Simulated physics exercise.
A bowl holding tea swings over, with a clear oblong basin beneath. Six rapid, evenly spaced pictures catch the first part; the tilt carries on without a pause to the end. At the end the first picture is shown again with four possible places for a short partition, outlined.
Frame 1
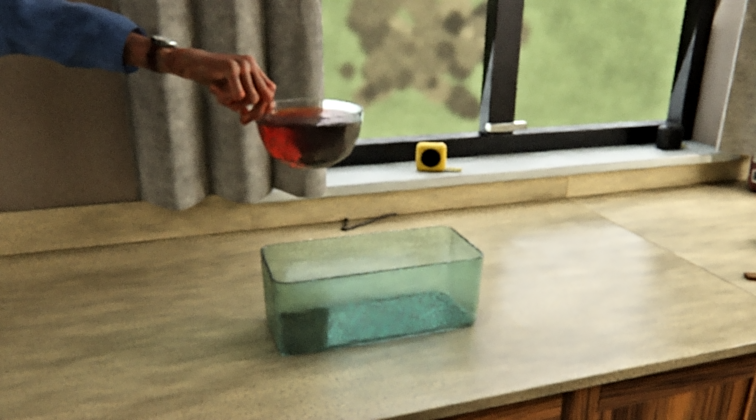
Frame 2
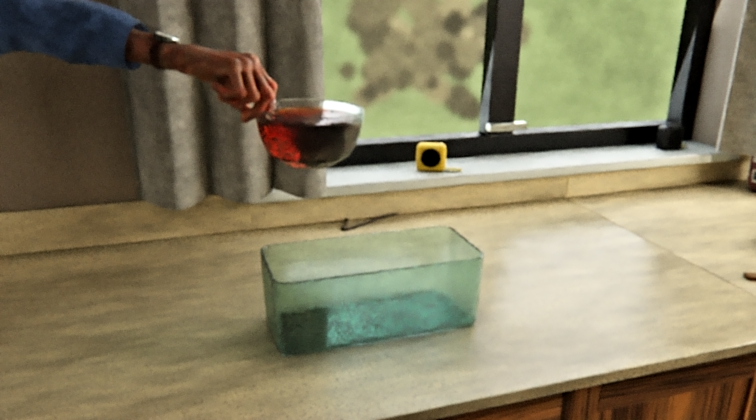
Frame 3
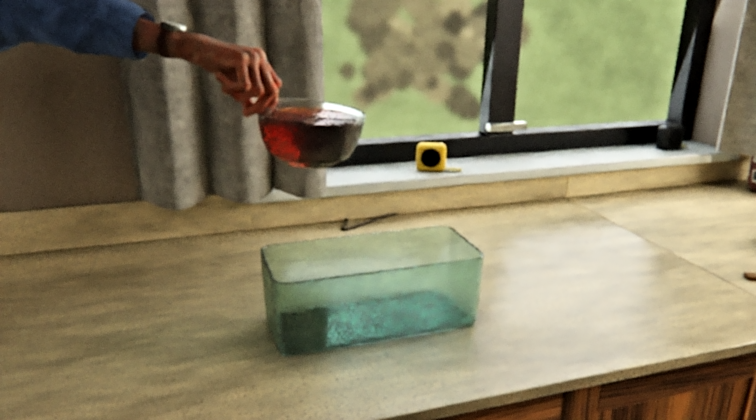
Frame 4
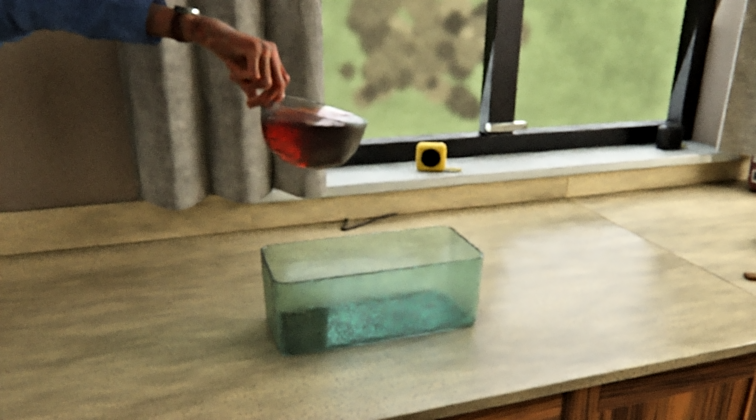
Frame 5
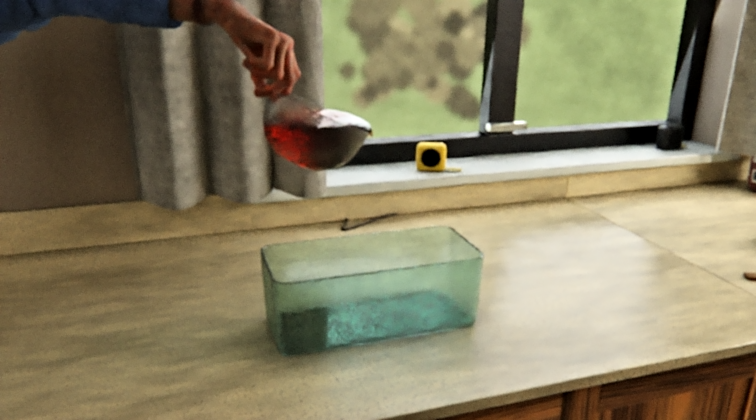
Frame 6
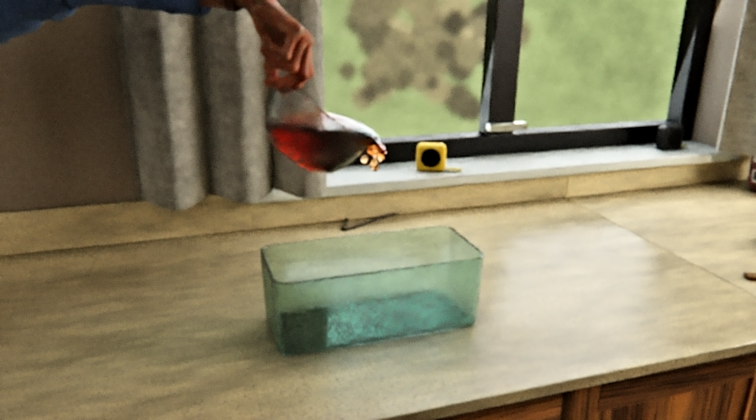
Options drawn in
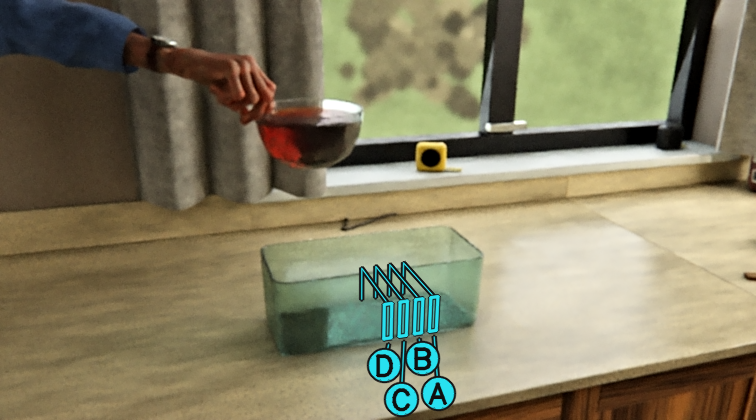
A hand in a blue sleeve and dark watch holds a clear glass bowl of dark red tea at upper left, above a pale green, clear oblong basin on a beige counter. The fixed, slightly raised view shows grey curtains and a black-framed window behind, a yellow tape measure on its sill. The hand shifts slightly right and tips the bowl rightward until tea slips over its lip.
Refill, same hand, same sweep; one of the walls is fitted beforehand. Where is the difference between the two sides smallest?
B.
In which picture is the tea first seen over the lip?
In picture 5.
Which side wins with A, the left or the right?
The left one.
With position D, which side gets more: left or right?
The right one.
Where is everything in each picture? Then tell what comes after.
In the first frame, upright, lip at (358, 105); basin from (278, 354) to (475, 322); nothing has left yet.
In the second frame, upright, lip at (359, 107); nothing has left yet.
In the third frame, tipped about 7°, lip at (361, 111); nothing has left yet.
In the fourth frame, tipped about 15°, lip at (363, 119); nothing has left yet.
In the fifth frame, tipped about 25°, lip at (364, 129); tea is over the lip, down to (364, 129).
In the sixth frame, tipped about 38°, lip at (364, 140); tea is over the lip, down to (370, 164).
In cyan, A at (434, 336); B at (419, 339); C at (404, 341); D at (388, 344).
With A, about 75 % ends left of the wall and 23 % right of it.
With B, about 47 % ends left of the wall and 51 % right of it.
With C, about 24 % ends left of the wall and 75 % right of it.
With D, about 10 % ends left of the wall and 89 % right of it.
